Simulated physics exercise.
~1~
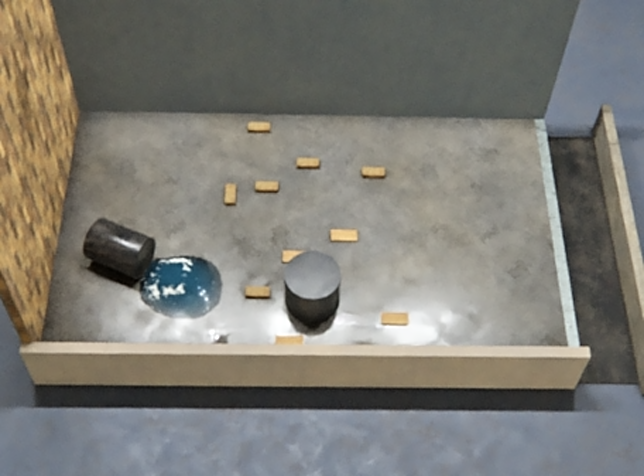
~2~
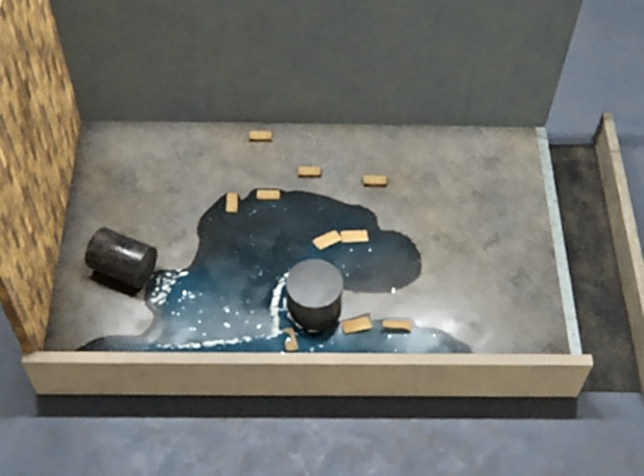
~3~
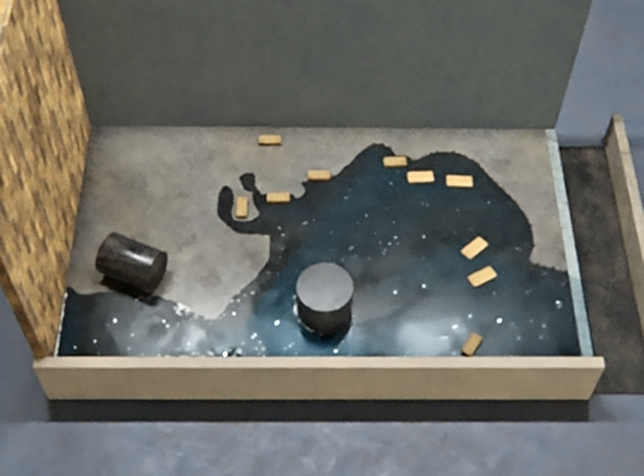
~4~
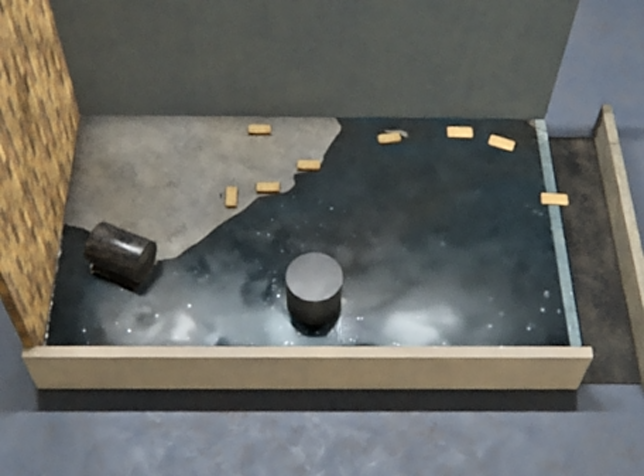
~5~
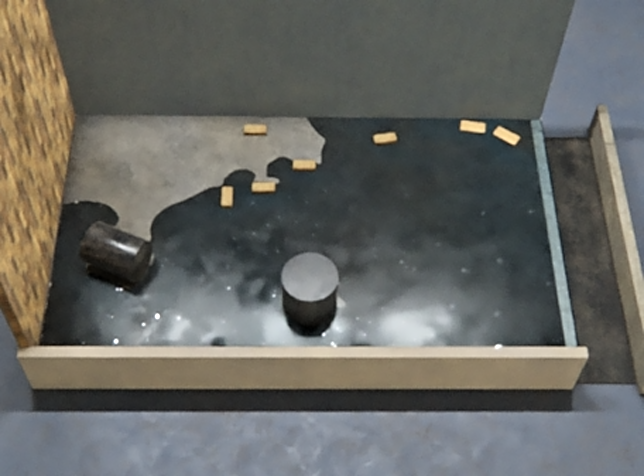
Dark water spreads rightward across the walled floor, carrying several small tan blocks away.
